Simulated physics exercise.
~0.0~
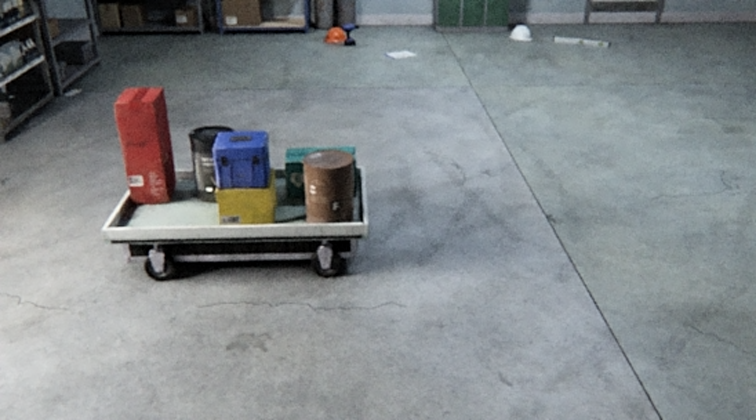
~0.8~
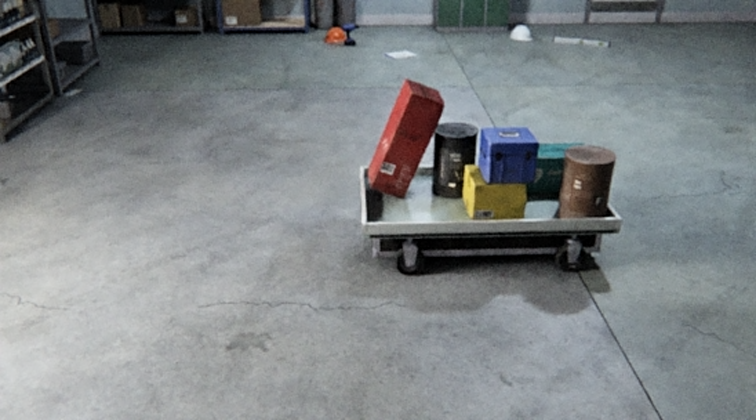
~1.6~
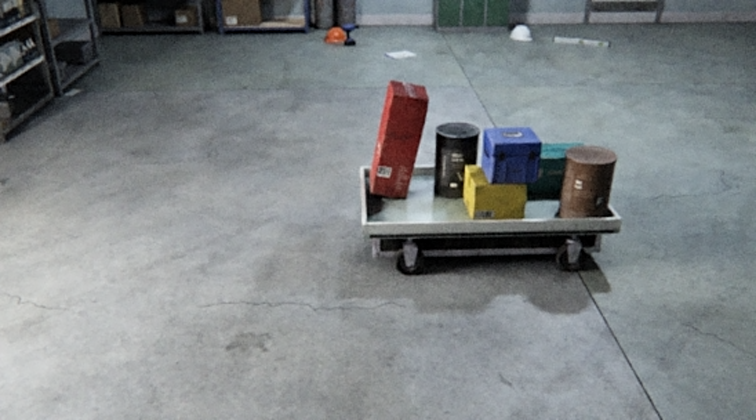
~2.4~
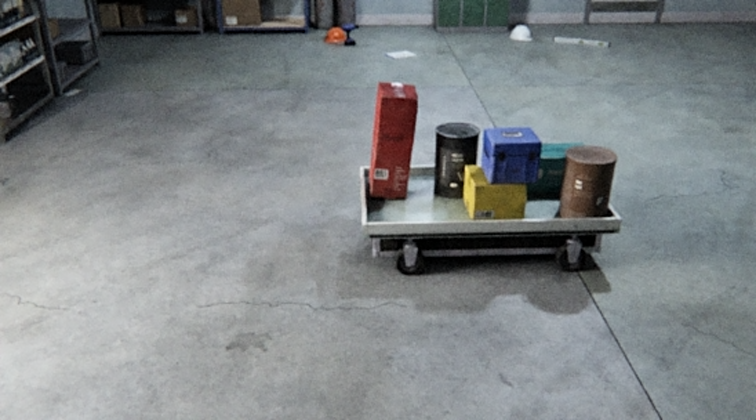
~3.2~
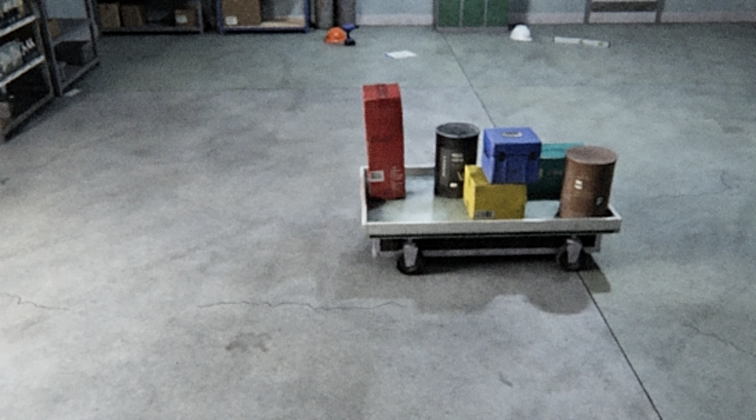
A tall red box tips right as the loaded cart stops, then rocks back upright.
